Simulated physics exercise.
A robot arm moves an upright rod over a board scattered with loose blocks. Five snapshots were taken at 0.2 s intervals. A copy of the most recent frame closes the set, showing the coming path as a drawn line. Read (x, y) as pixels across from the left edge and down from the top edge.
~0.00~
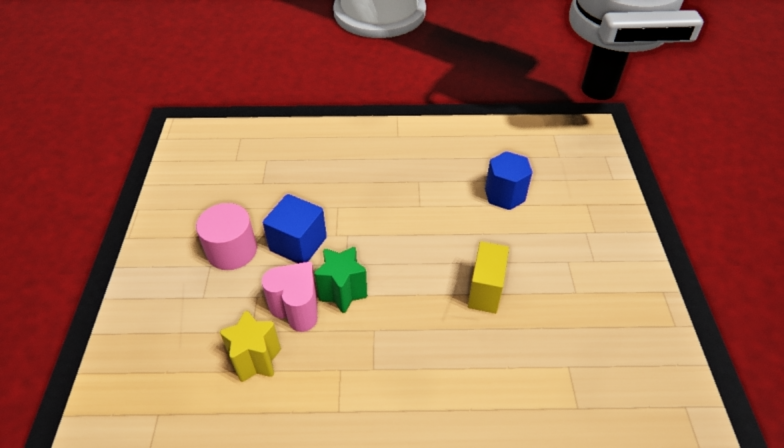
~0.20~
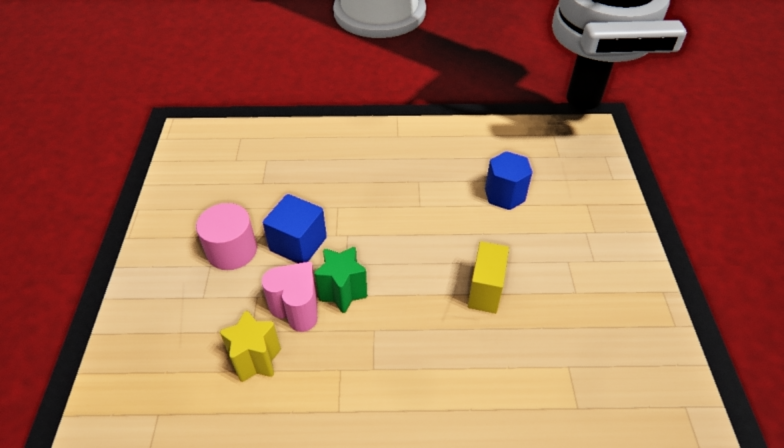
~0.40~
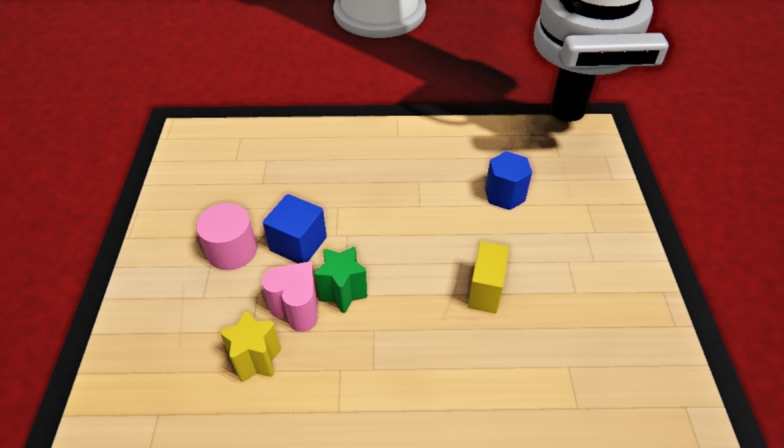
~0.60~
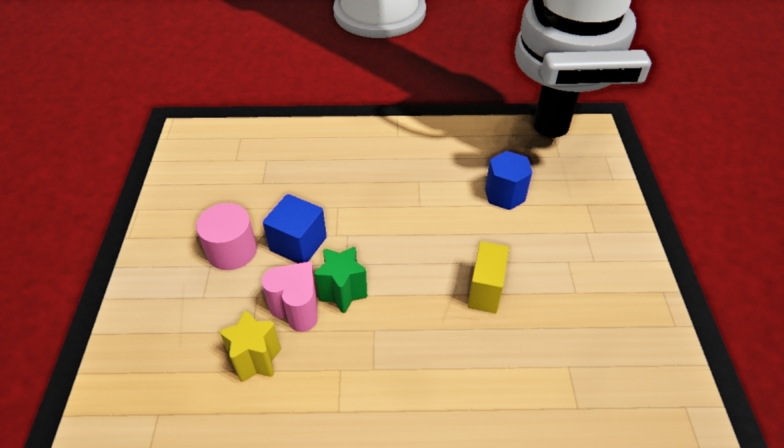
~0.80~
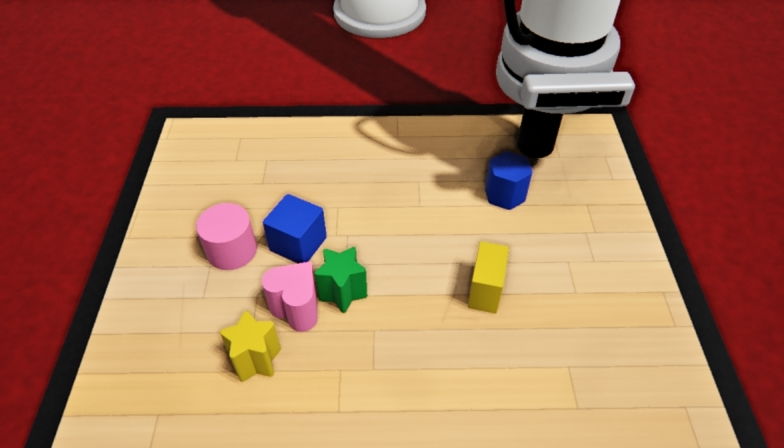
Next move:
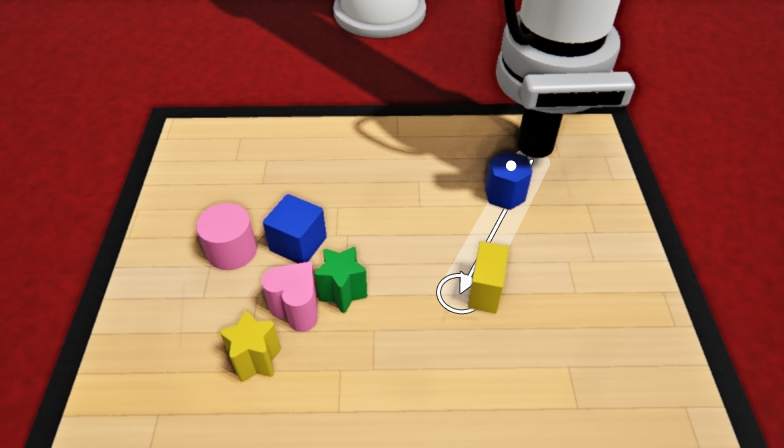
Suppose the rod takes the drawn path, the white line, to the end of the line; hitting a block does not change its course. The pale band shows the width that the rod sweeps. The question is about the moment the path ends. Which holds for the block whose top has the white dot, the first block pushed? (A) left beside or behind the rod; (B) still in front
That would be A.
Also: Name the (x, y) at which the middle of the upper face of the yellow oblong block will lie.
Somewhere near (491, 304).
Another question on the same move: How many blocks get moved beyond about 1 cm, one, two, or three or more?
Two blocks shift.
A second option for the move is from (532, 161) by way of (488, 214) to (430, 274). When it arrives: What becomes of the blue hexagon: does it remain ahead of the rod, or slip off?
Carried ahead at the end.
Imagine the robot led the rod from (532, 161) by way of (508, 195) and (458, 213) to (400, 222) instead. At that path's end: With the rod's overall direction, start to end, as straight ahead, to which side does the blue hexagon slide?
Left-hand side.
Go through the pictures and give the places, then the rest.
In the first frame, rod tip at (598, 90); block tops, yellow oblong block at (491, 263); blue hexagon at (511, 166).
In the second frame, rod at (583, 99); blocks unchanged.
In the third frame, rod at (567, 111); blocks unchanged.
In the fourth frame, rod at (551, 126); blocks unchanged.
In the fifth frame, rod at (535, 146); yellow oblong block at (491, 263); blue hexagon at (511, 166).
Path on the board, from (532, 161) directly to (460, 293); the dot is on the blue hexagon.
What follows on the original path. One third of the way, rod at (514, 185); blue hexagon at (489, 190), turned 30° clockwise.
Two thirds of the way, rod at (490, 230); blue hexagon at (450, 223), turned 60° clockwise.
At the end, rod at (462, 280); yellow oblong block at (491, 304), turned 50° anticlockwise; blue hexagon at (434, 231), turned 90° clockwise.
